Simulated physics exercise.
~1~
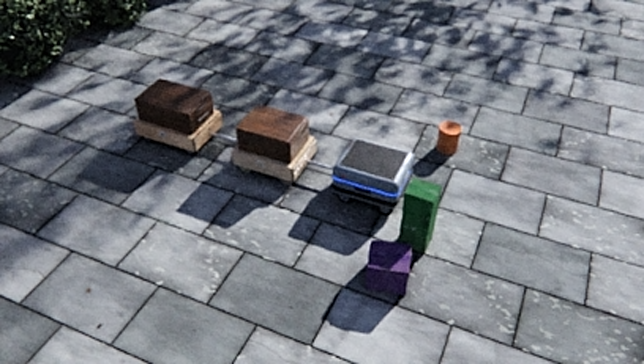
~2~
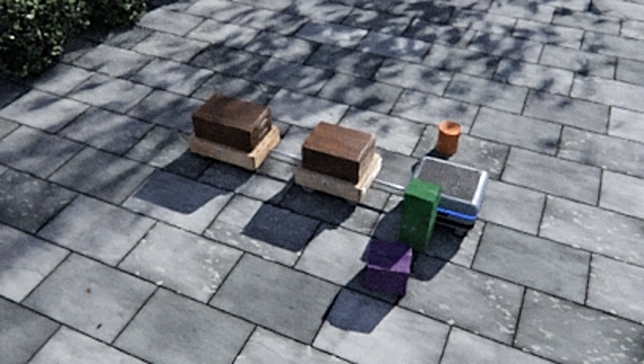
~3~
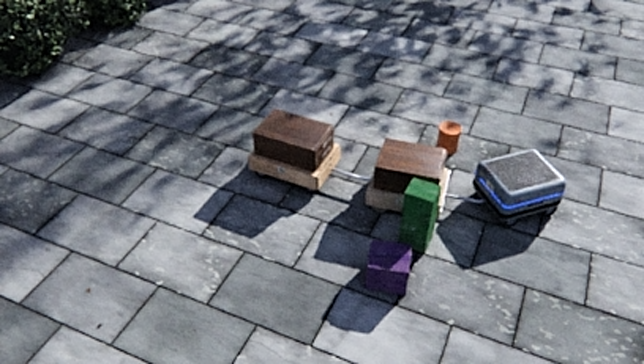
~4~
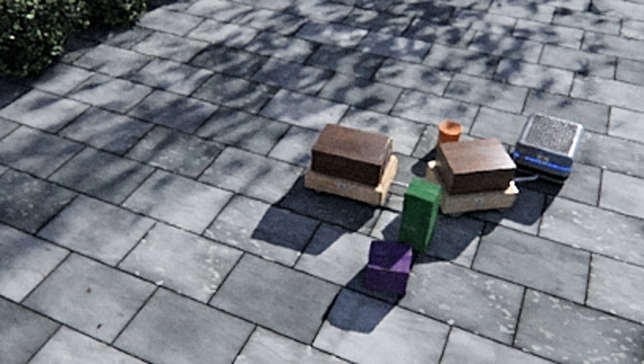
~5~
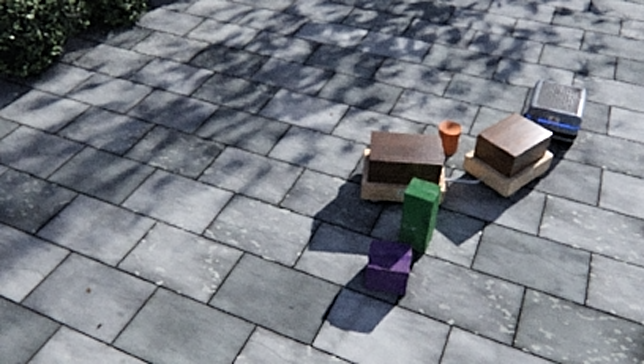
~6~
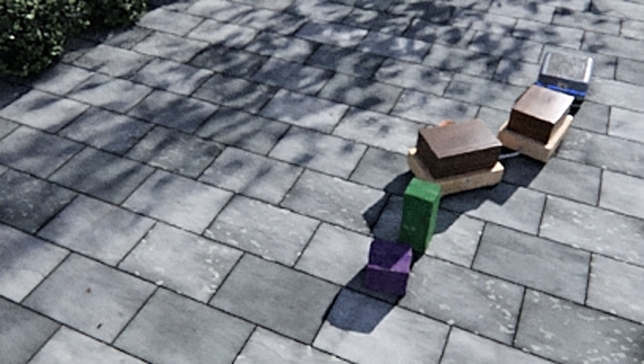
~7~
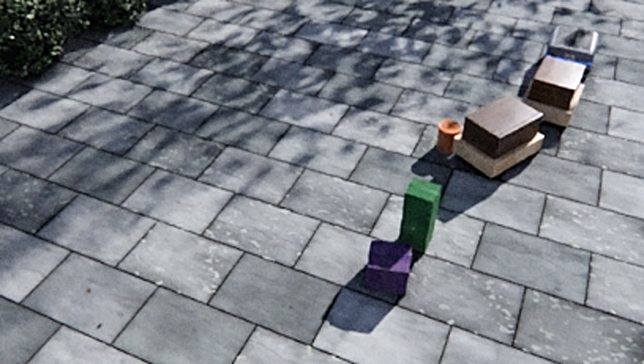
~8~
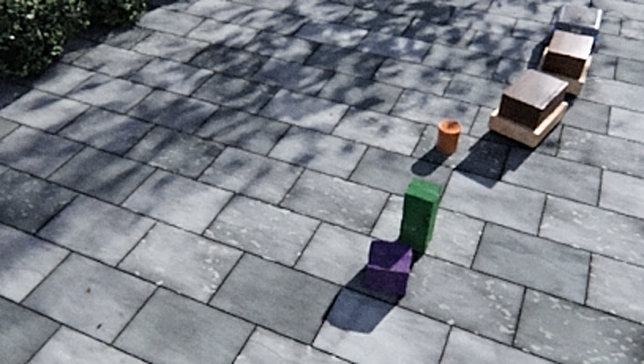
On grey paving, a small robot tug pulls two loaded carts rightward, curves away past three still objects, and nears the top edge.
